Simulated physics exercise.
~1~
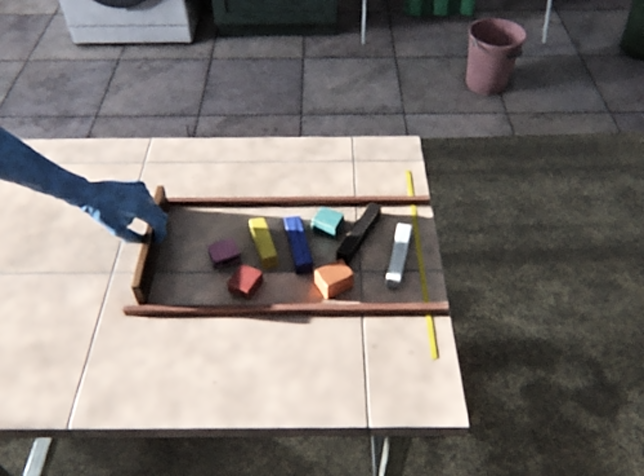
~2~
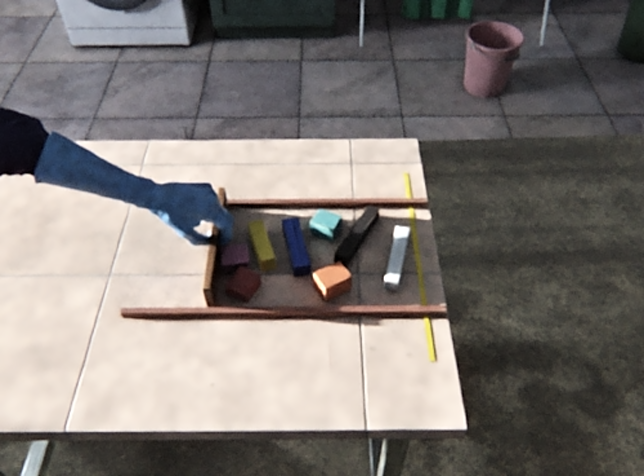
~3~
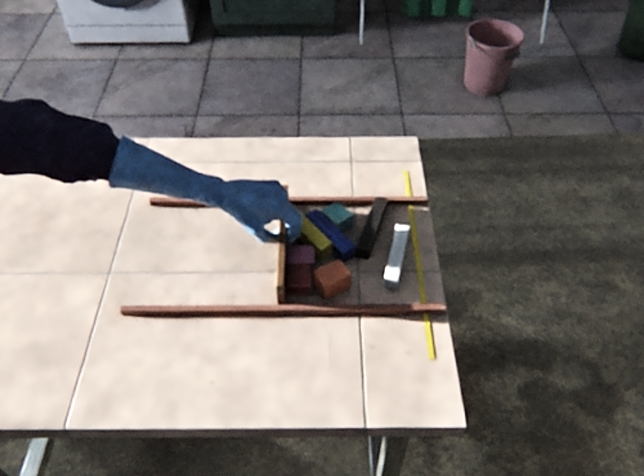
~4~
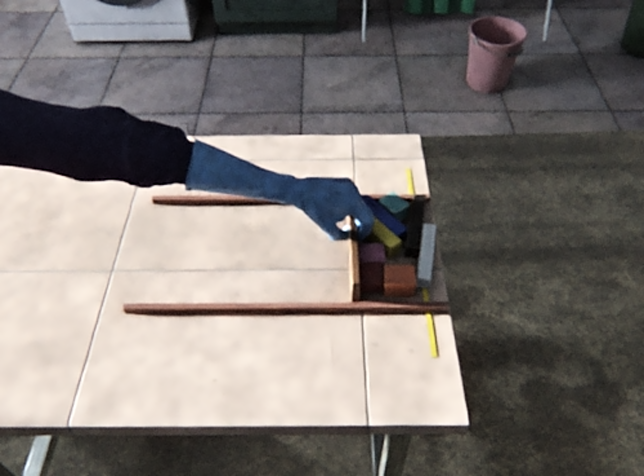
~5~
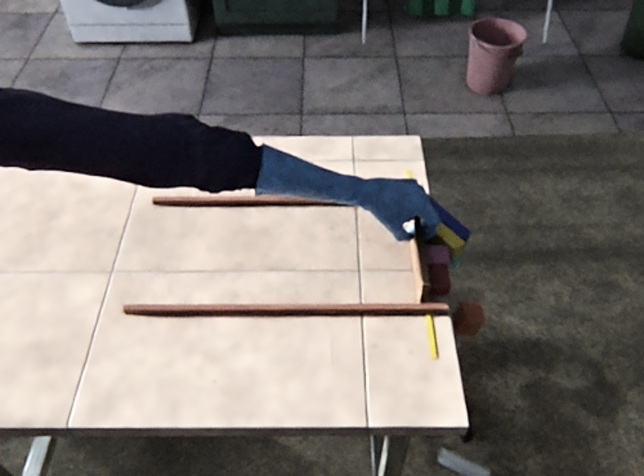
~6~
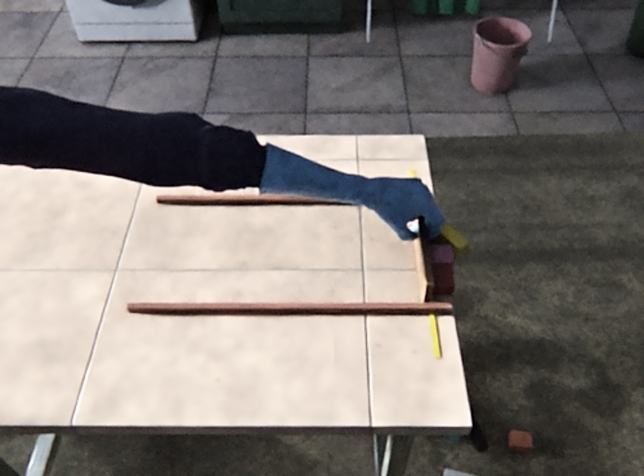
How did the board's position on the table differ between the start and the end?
At the start the board stood at the left end of the rails, behind all the pieces. By the end it was at their right end, by the yellow tape near the table's edge.
